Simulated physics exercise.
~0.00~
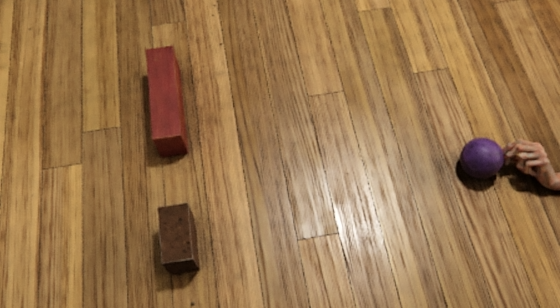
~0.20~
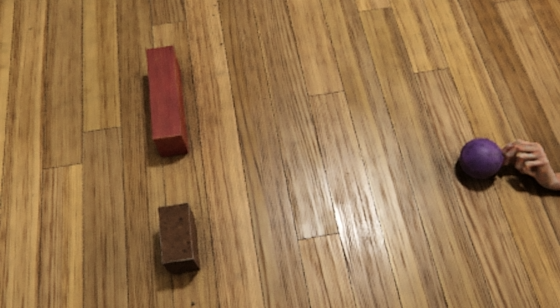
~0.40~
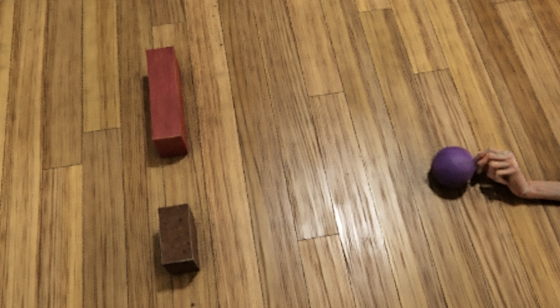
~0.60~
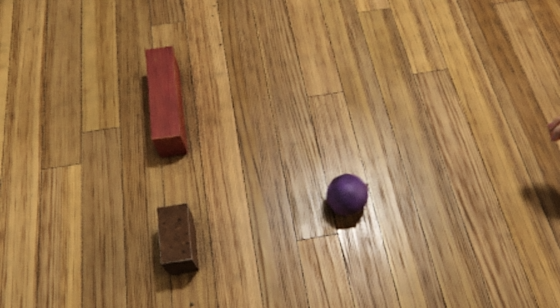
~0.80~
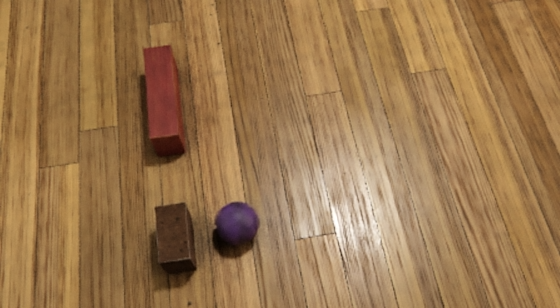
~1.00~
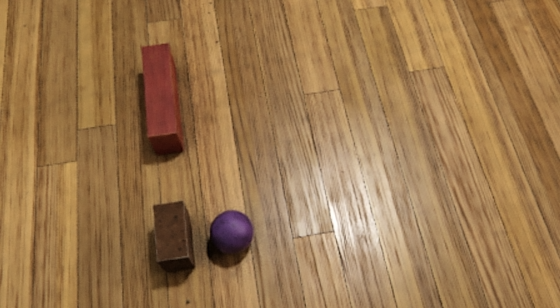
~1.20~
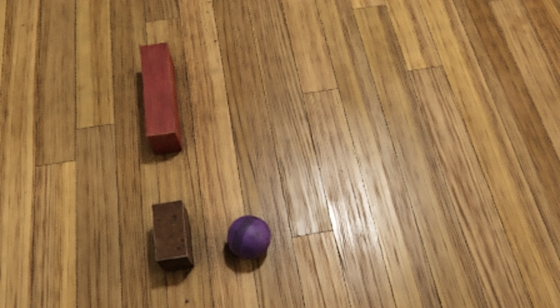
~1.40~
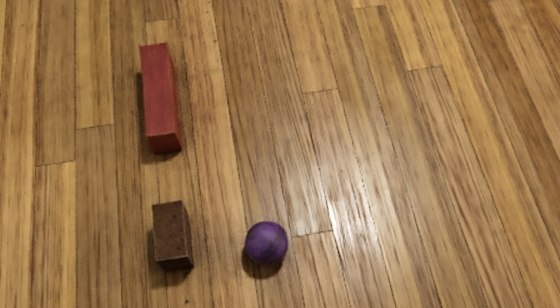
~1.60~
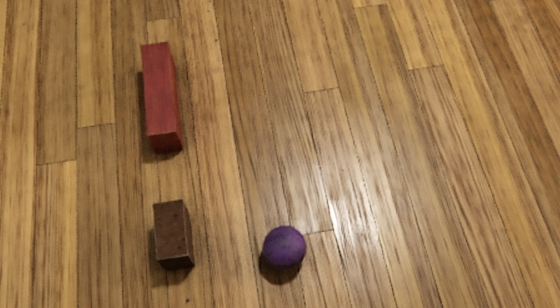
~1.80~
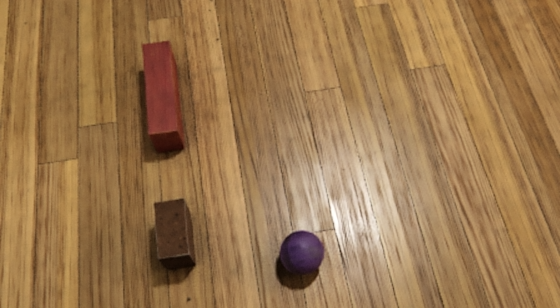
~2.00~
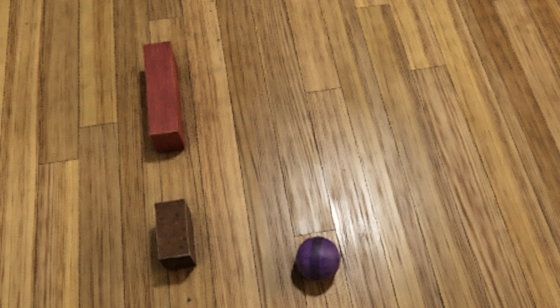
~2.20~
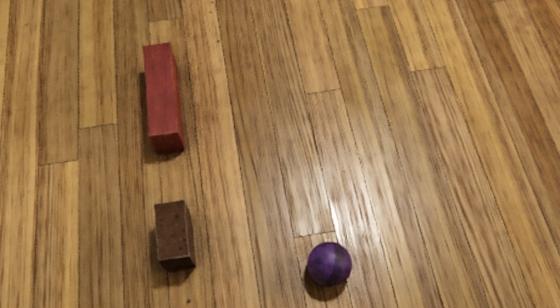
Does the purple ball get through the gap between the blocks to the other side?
No, it does not get through. The purple ball bounces off the brown block and rolls back toward the right.
A hand reaches in from the right edge of a striped wooden floor, seen from above by a slightly swaying camera, and holds a purple ball. On the left lie a long red block and, below it, a shorter dark brown block, with a gap between them. The hand pushes the ball leftward and lets go, then draws back out of view. The ball rolls across the floor to the brown block and bounces off its right side. It rolls slowly back toward the right, drifting slightly downward, and ends well clear of both blocks, which stay in place.
